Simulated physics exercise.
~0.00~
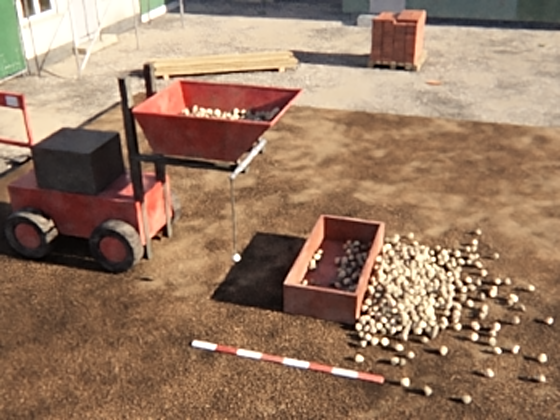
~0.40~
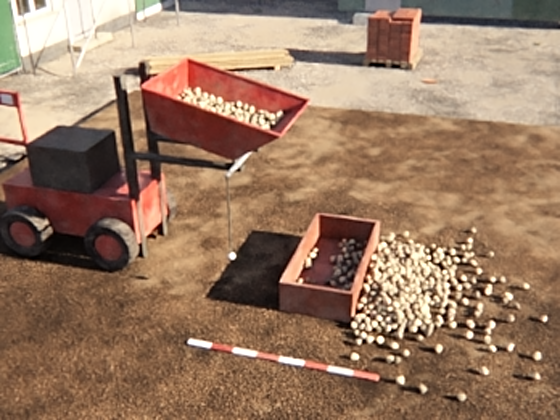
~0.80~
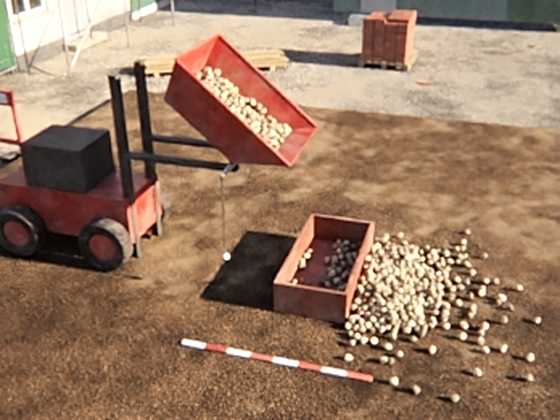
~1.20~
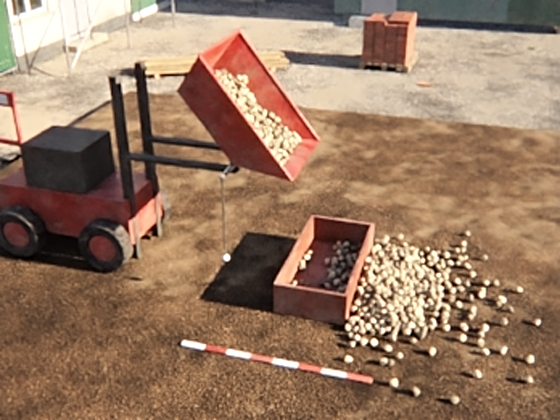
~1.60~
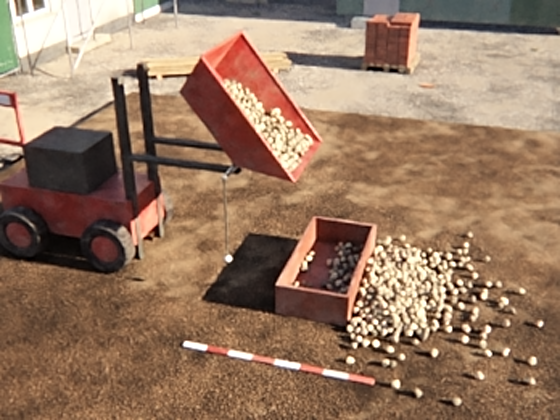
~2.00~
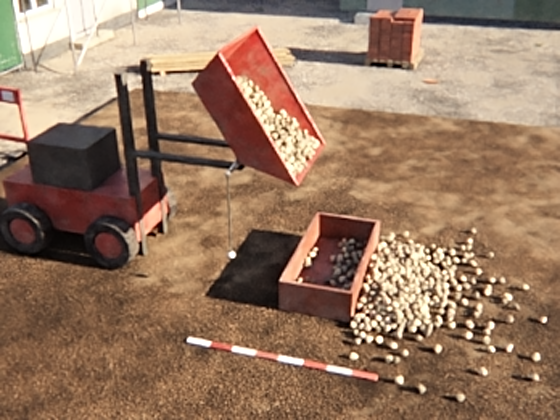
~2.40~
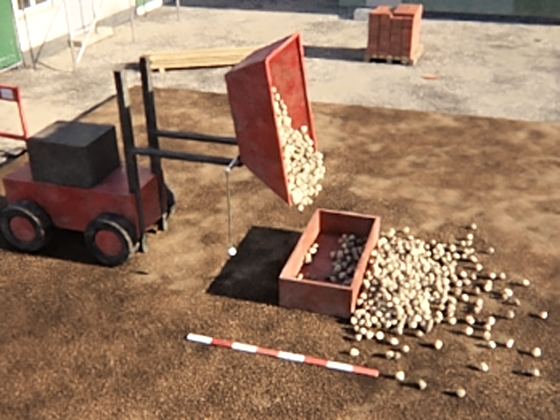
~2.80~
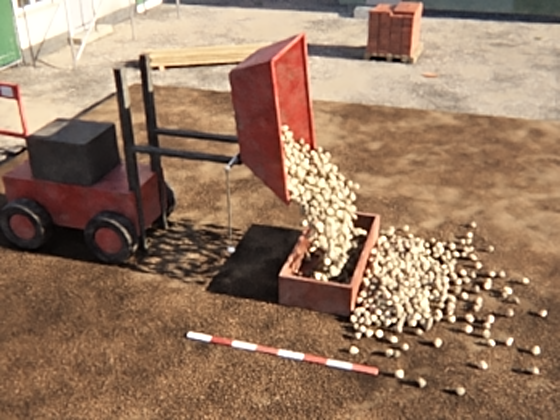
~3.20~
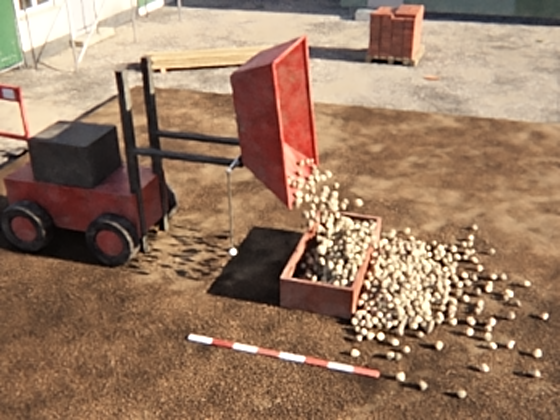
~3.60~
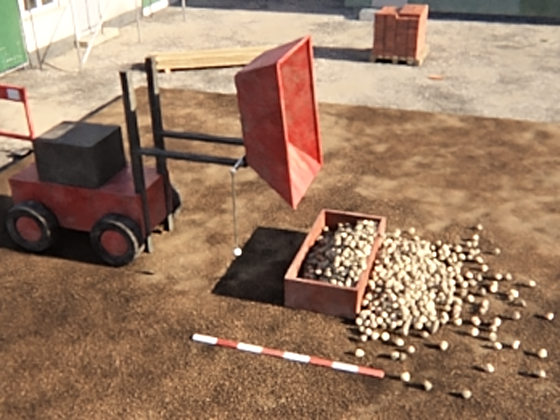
A red skip on a forklift tips in stages and empties pale stones into a bin.
